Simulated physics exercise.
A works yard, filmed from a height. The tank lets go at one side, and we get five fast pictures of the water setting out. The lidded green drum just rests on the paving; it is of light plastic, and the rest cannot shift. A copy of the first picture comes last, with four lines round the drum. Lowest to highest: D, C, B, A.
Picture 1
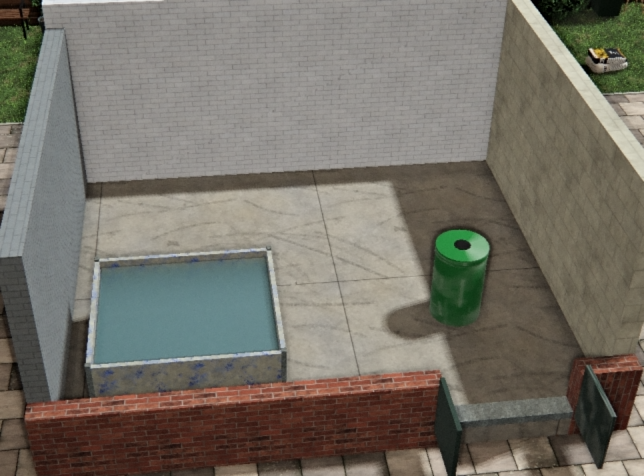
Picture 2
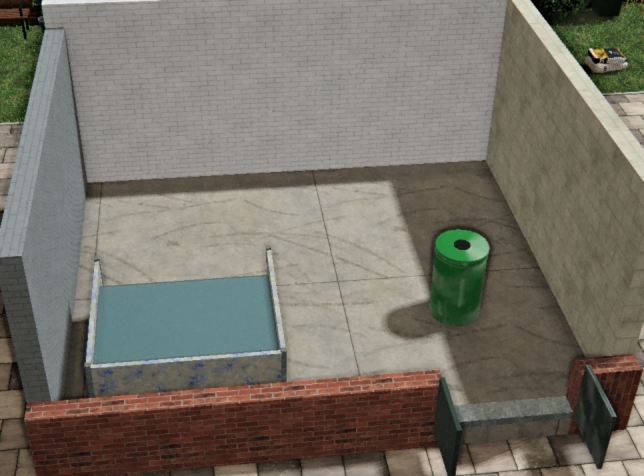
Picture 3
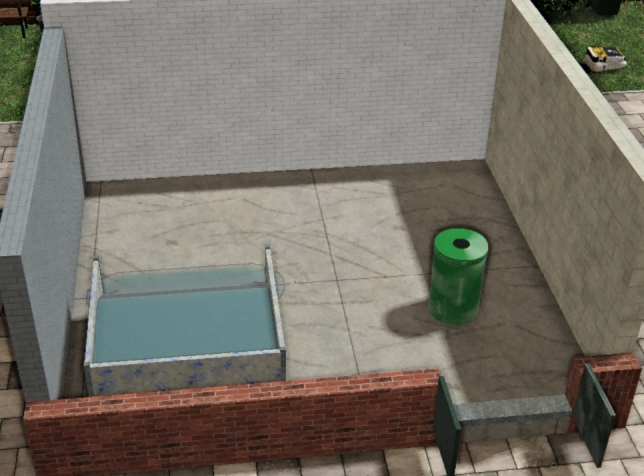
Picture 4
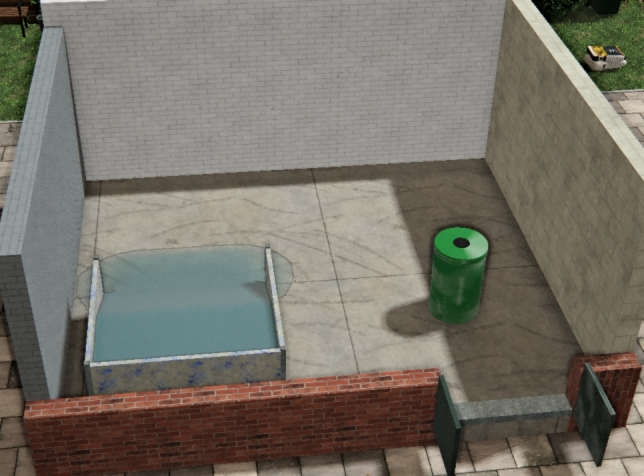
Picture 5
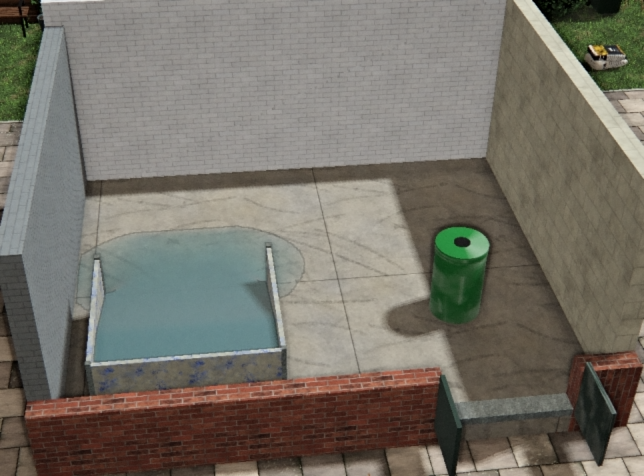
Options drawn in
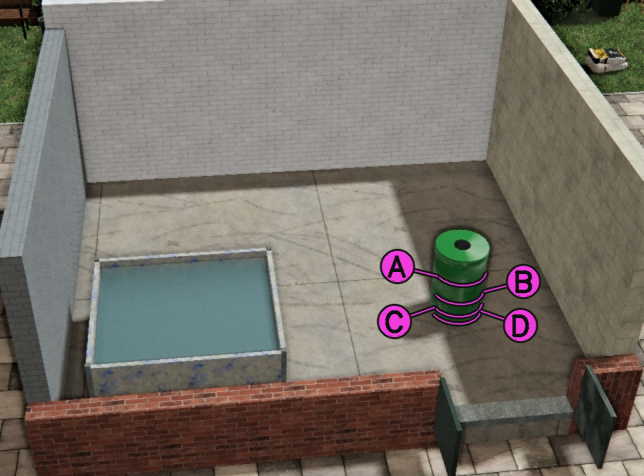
Water poured out of the back of a square tank after its rear wall disappeared, spreading in a thin, widening sheet across the walled yard's floor while the green drum on the right stayed still.
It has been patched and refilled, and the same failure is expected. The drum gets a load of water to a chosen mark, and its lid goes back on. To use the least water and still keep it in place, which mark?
That is mark C.
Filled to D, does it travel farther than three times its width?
No, it does not.
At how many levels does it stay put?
Three of the four.
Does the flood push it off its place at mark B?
No, that is safe.
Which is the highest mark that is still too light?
That is mark D.
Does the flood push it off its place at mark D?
Yes.
On the marked copy, A at (466, 285); B at (464, 304); C at (462, 316); D at (461, 323); from the bottom up D, C, B, A.
With A, it does not move.
With B, it does not move.
With C, it does not move.
With D, it is pushed about twice its own width away.
